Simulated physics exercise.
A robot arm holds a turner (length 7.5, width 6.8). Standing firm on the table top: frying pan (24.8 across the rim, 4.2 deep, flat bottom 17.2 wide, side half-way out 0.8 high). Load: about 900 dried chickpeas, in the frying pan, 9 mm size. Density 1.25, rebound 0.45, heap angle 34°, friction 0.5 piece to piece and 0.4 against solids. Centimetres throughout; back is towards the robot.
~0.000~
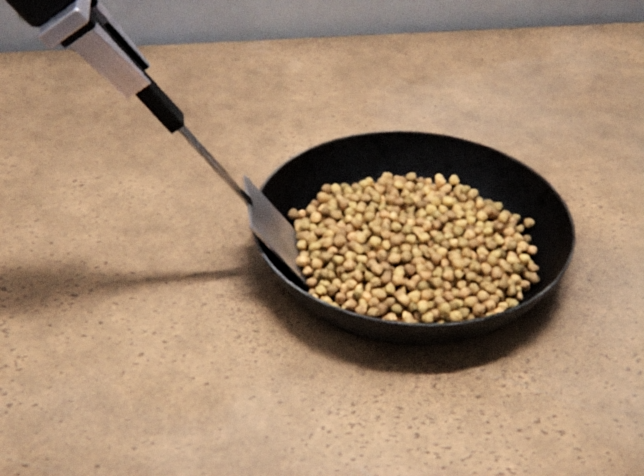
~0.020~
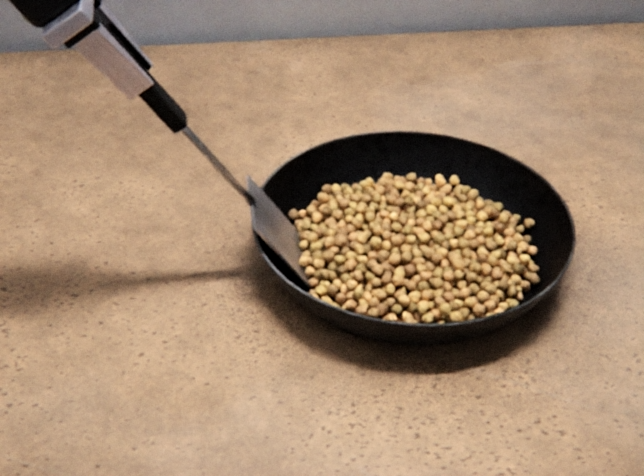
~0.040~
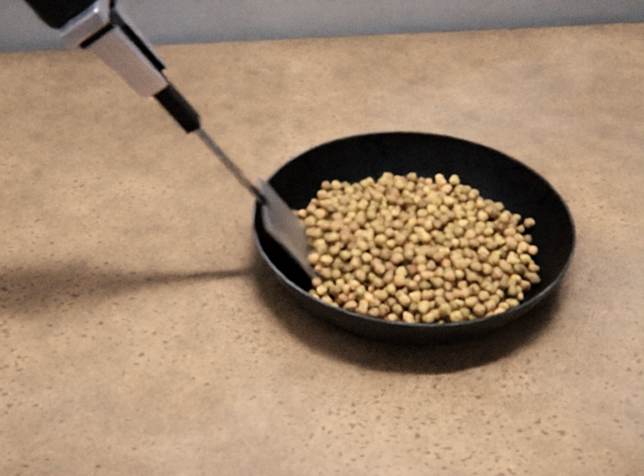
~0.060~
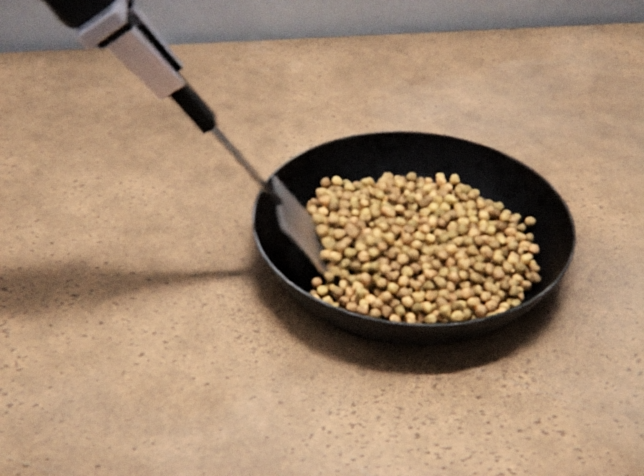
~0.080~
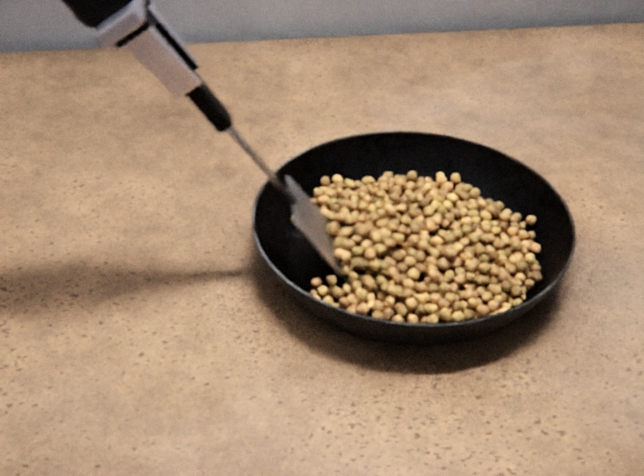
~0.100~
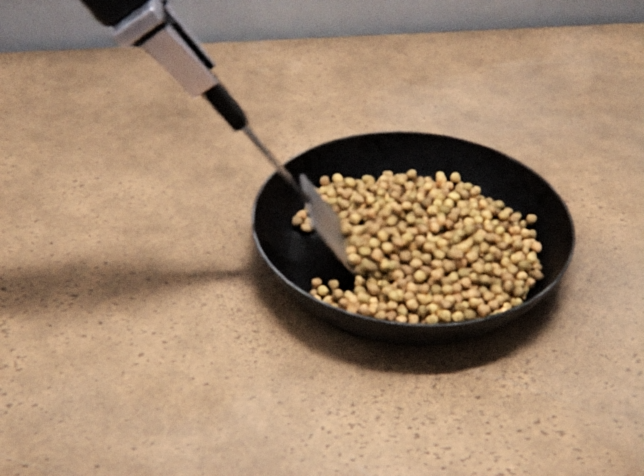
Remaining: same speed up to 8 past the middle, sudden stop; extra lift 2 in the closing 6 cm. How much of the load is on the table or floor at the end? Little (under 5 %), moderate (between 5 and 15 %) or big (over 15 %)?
Answer: Little; under 5 % of the dried chickpeas finish on the table or floor.
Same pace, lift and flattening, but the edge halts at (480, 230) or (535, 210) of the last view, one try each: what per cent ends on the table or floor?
Some 0 and 20 per cent.
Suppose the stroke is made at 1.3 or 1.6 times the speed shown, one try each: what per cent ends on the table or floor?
About 5 and 10 per cent.
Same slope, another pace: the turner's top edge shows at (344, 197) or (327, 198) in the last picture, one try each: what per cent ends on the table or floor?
About 10 and 10 per cent.
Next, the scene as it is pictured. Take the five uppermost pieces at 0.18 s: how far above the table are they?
Some 4 cm.
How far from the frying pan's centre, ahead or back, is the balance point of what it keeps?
Some 3.5 cm ahead.
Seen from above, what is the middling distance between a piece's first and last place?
Some 3 cm.
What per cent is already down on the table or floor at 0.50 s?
Roughly 2 per cent.
By 0.18 s, sloping 56°, highest piece 4 above the table; 900 in the frying pan.
By 0.26 s, sloping 56°, highest piece 5 above the table; 900 in the frying pan.
By 0.50 s, sloping 56°, highest piece 6 above the table; 874 in the frying pan, 24 on the table or floor, 2 on the blade or in flight.
By 1.55 s, sloping 56°, highest piece 5 above the table; 874 in the frying pan, 26 on the table or floor.
Final count, 874 in the frying pan, 26 on the table or floor. That is 3 % on the table or floor.
